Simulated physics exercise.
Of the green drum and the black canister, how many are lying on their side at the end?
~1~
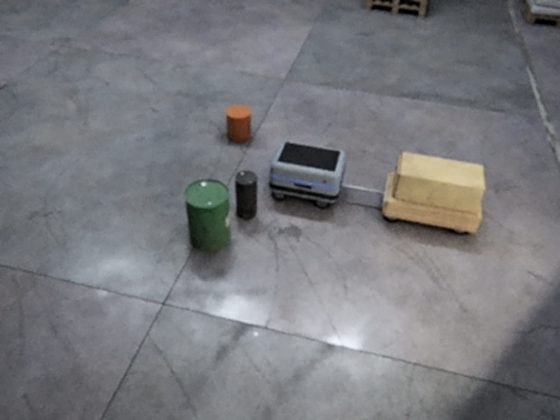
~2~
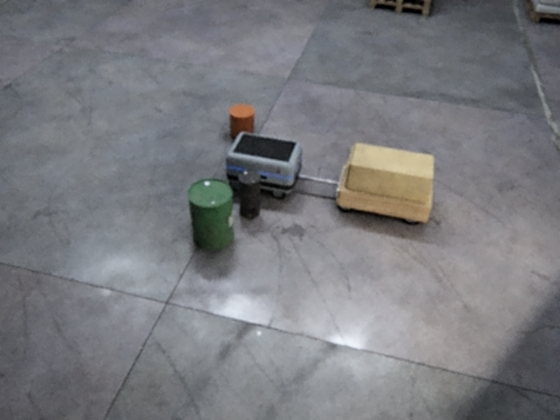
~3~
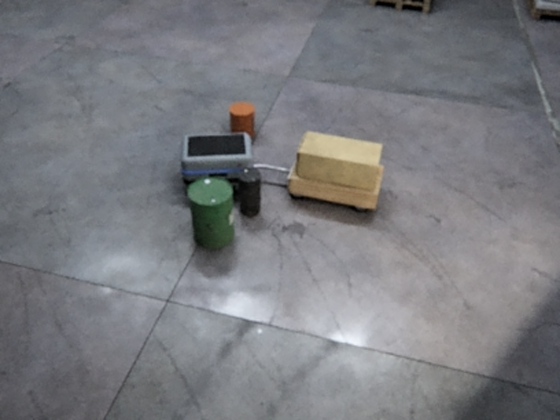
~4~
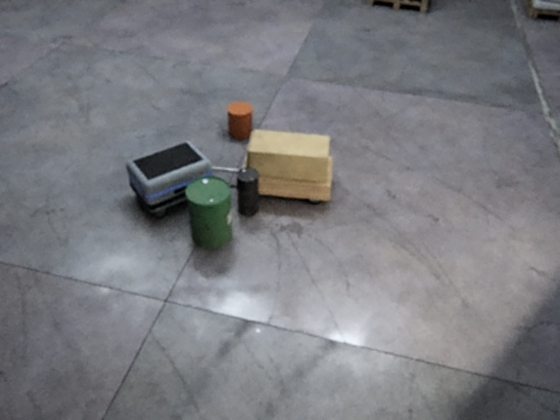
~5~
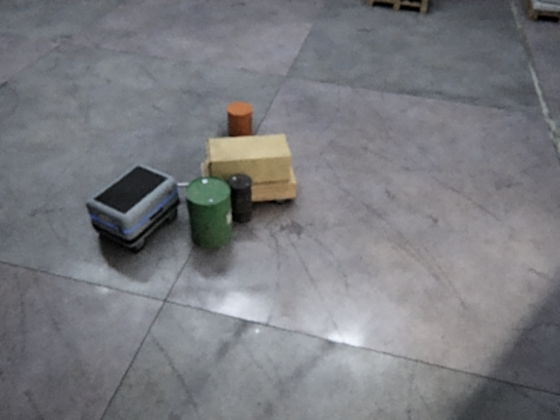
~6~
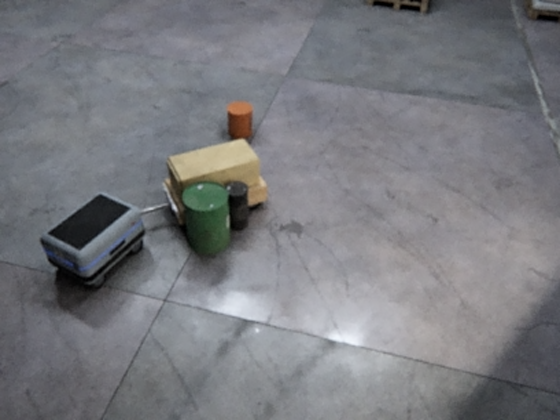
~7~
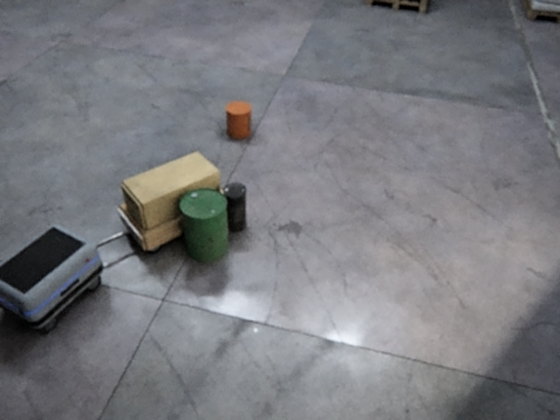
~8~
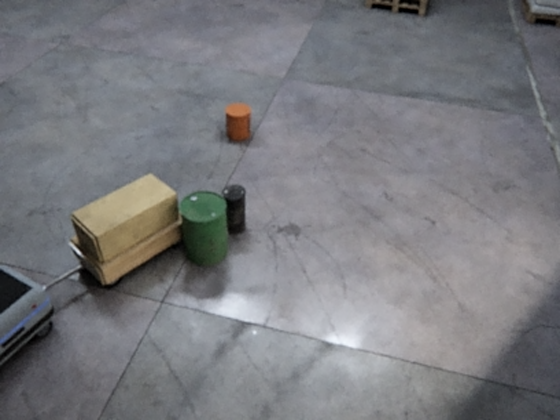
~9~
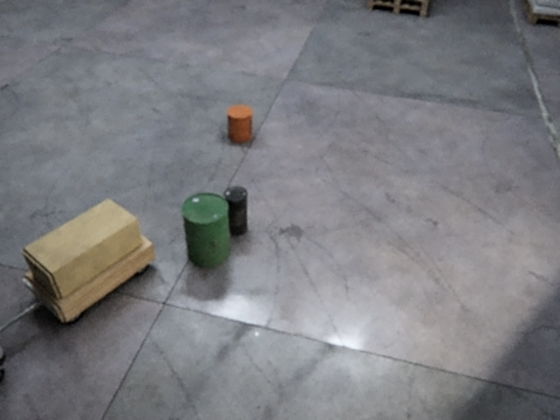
None of them are; the green drum and the black canister are both still standing upright, though each has shifted a little.
